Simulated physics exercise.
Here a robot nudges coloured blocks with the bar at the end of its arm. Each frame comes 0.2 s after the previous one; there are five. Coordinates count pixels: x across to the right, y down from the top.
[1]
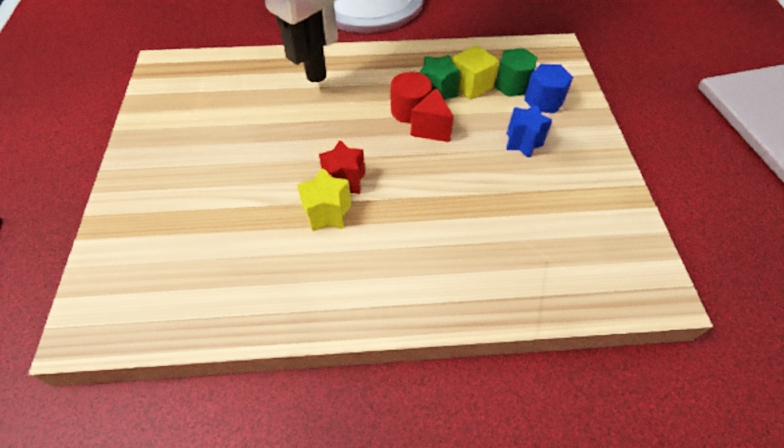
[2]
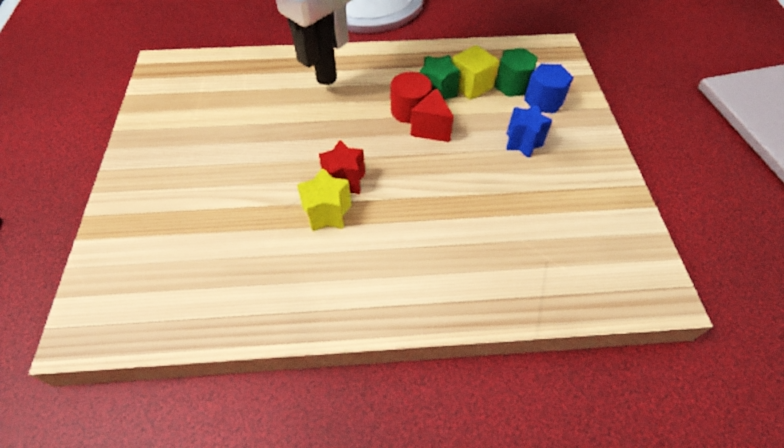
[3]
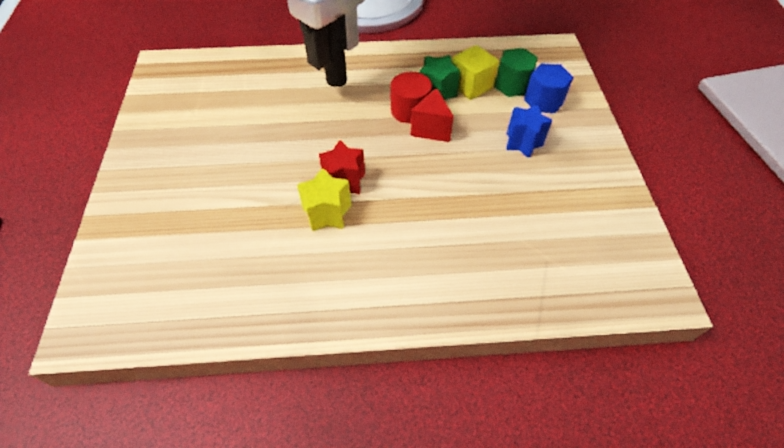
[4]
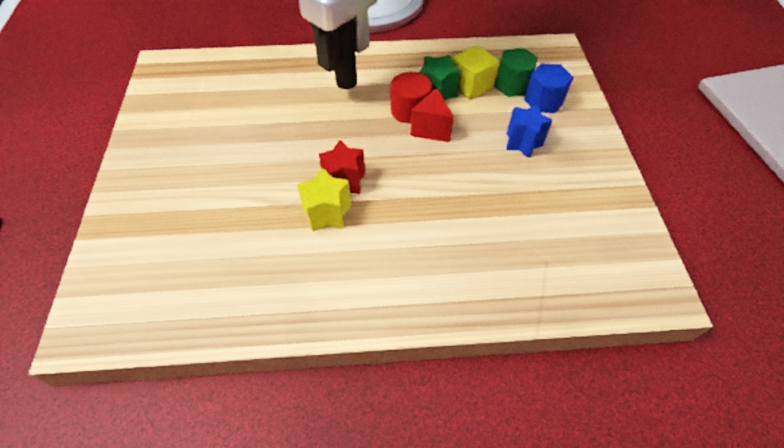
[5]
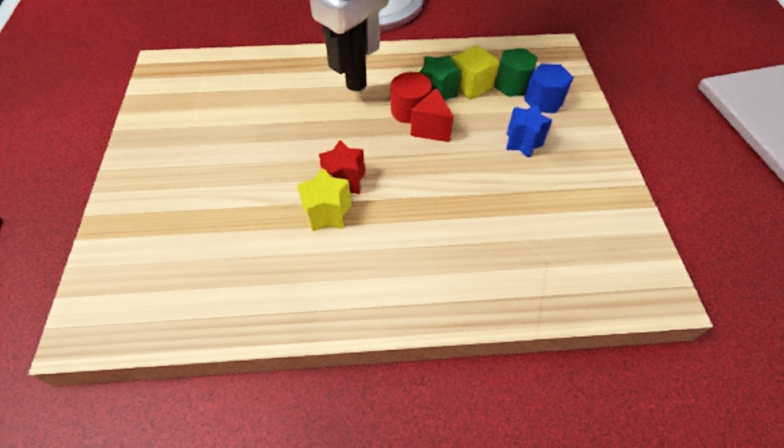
On a wooden board over a red surface, a robot arm's dark tip moving slightly right while the coloured blocks stay still.
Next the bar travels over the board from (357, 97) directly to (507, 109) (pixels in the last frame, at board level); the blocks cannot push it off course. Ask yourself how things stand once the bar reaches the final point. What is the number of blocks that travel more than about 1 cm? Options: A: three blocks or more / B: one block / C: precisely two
The correct letter is A.
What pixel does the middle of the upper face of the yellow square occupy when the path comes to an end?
It ends at (490, 43).
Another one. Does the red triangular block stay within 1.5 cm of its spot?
No, that is not how it ends up.
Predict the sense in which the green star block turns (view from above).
Looking from above, the answer is counterclockwise.
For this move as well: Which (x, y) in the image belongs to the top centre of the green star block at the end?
Put as a pixel place, it's (482, 65).
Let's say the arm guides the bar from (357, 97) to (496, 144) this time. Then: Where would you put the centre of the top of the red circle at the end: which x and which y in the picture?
Its top centre is at about (493, 92).
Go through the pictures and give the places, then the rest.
Lower end of the bar at (317, 76), tops of blocks, red circle at (411, 84), red triangular block at (434, 104), green star block at (439, 66), yellow square at (476, 58), in the first frame.
Bar at (327, 79), blocks as before, in the second frame.
Bar at (337, 81), blocks as before, in the third frame.
Bar at (347, 83), blocks as before, in the fourth frame.
Bar at (356, 85), red circle at (411, 84), red triangular block at (434, 104), green star block at (439, 66), yellow square at (476, 58), in the fifth frame.
The first path, step by step. One third of the way, bar at (407, 89); red circle at (433, 88); red triangular block at (445, 111), turned 30° clockwise; green star block at (442, 66), turned 15° anticlockwise.
Two thirds of the way, bar at (459, 94); red circle at (472, 100); red triangular block at (454, 122), turned 65° clockwise; green star block at (470, 63), turned 70° anticlockwise; yellow square at (490, 44).
At the end, bar at (510, 97); red circle at (480, 102); red triangular block at (454, 122), turned 70° clockwise; green star block at (482, 65), turned 115° anticlockwise; yellow square at (490, 43).
